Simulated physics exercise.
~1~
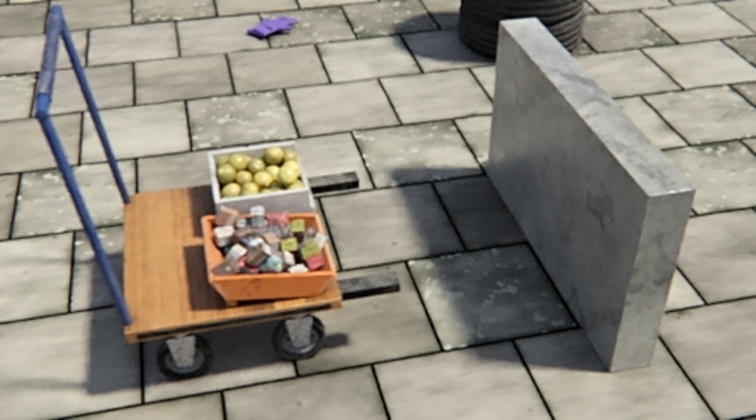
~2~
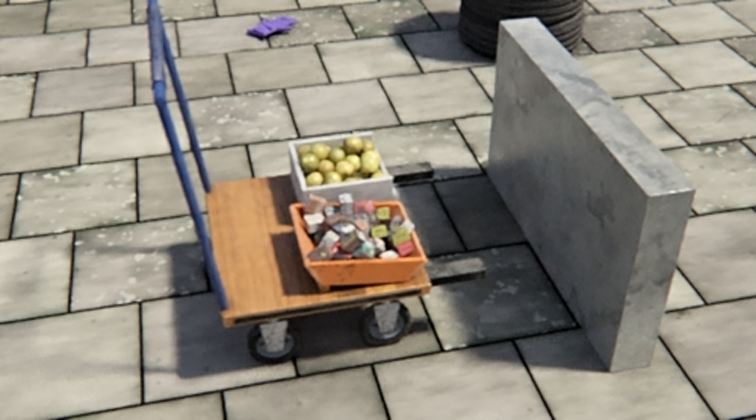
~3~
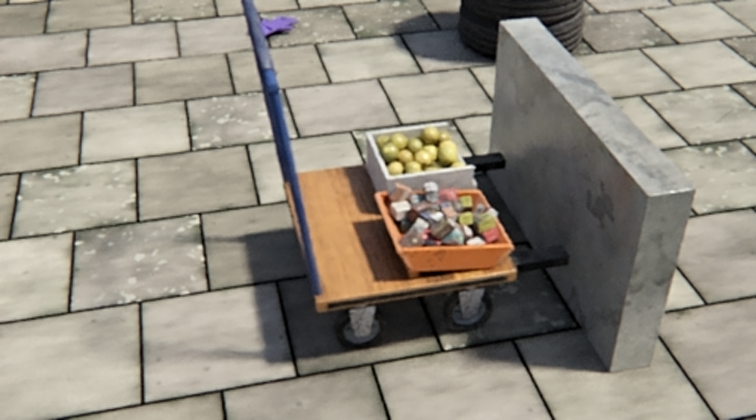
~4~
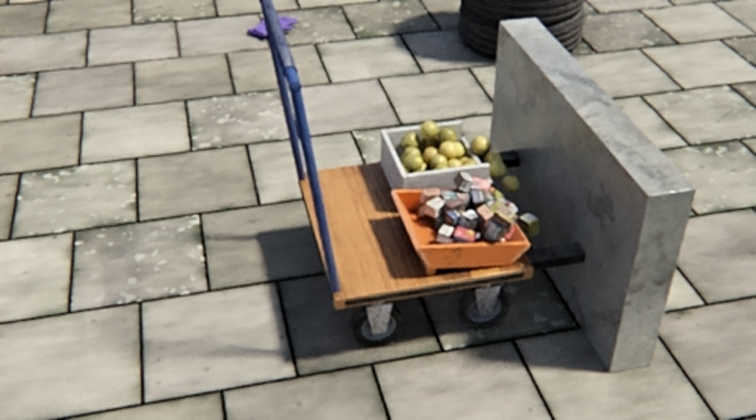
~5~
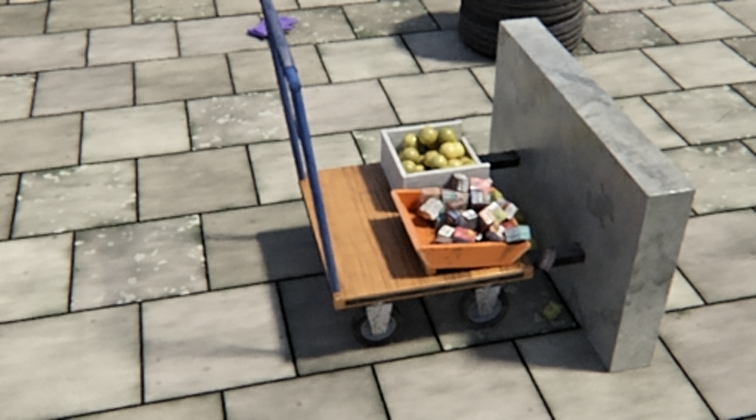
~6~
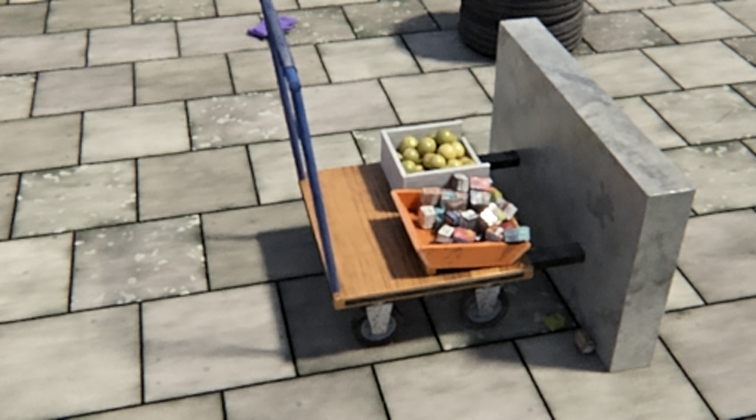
A flat trolley carrying a white tote of yellow apples and an orange tote of small cartons rolled right and stopped against a grey wall, jolting the loads forward so a few pieces tumbled out, while both totes stayed on the deck.
